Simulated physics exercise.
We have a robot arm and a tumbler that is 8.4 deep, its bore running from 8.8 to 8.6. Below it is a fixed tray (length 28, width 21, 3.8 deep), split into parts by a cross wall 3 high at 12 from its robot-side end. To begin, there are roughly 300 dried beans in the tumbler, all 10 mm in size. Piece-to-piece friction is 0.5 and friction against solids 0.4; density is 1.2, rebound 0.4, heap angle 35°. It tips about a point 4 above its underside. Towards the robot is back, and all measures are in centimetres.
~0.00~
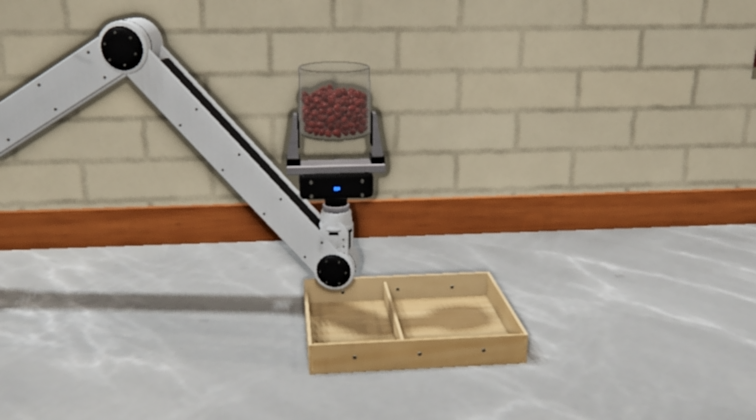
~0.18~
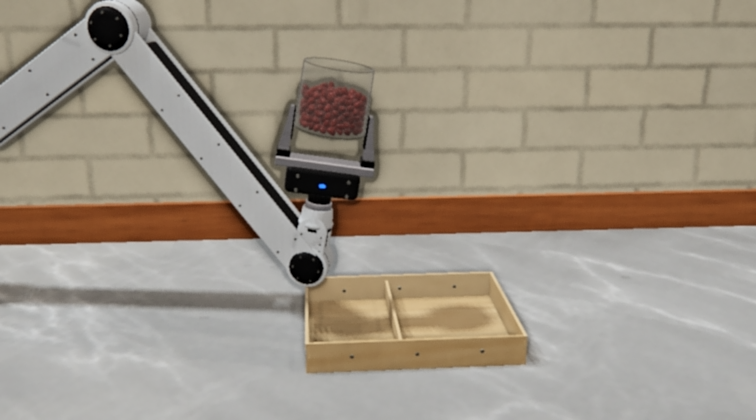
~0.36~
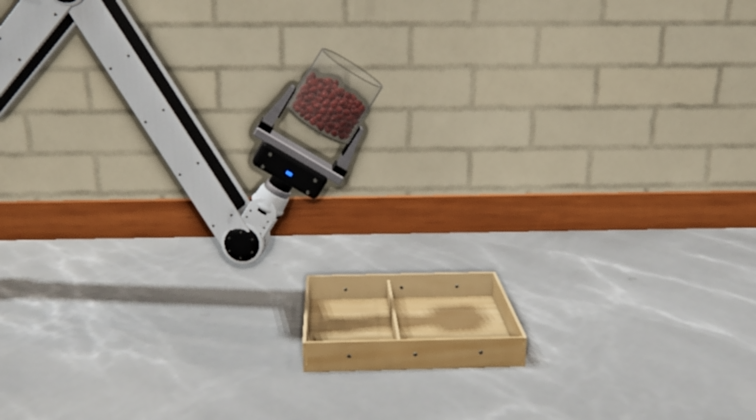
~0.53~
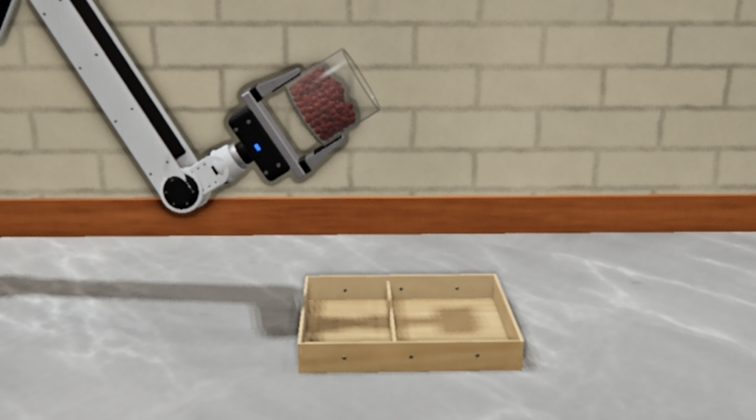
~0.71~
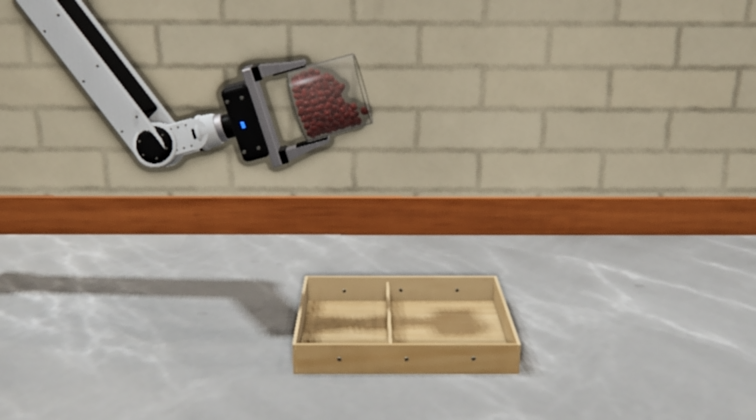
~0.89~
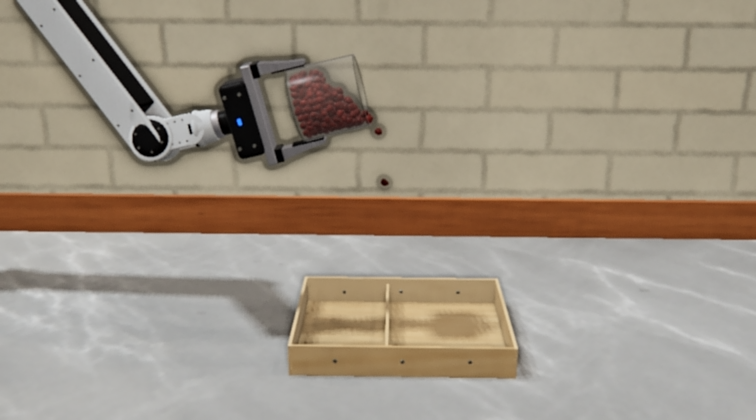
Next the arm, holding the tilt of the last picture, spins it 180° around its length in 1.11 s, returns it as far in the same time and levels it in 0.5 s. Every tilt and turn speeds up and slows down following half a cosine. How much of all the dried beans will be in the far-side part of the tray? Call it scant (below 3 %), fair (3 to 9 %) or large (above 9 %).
Large.
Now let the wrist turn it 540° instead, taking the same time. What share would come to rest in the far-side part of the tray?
I'd expect some 25 per cent.
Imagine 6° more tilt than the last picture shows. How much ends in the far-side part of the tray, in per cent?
Roughly 30 %.
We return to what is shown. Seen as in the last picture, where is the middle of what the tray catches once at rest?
I'd mark it about (426, 326) in the last picture.
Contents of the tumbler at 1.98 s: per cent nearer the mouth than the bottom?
I'd say about 35 %, give or take.
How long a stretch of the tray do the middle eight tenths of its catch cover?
About 10 cm.
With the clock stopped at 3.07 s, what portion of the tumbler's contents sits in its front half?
It's close to 70 percent.
After 1.98 s, tipped 76°, highest piece 36 above the table; 274 in the tumbler, 16 in the far-side part, 6 in flight or on a rim.
After 3.07 s, tipped 76°, highest piece 36 above the table; 252 in the tumbler, 41 in the far-side part, 3 in flight or on a rim.
After 3.81 s, upright, highest piece 37 above the table; 247 in the tumbler, 49 in the far-side part.
After 4.51 s, upright, highest piece 37 above the table; 247 in the tumbler, 49 in the far-side part.
In the end, 247 in the tumbler, 49 in the far-side part. That is 17 % in the far-side part of the tray.
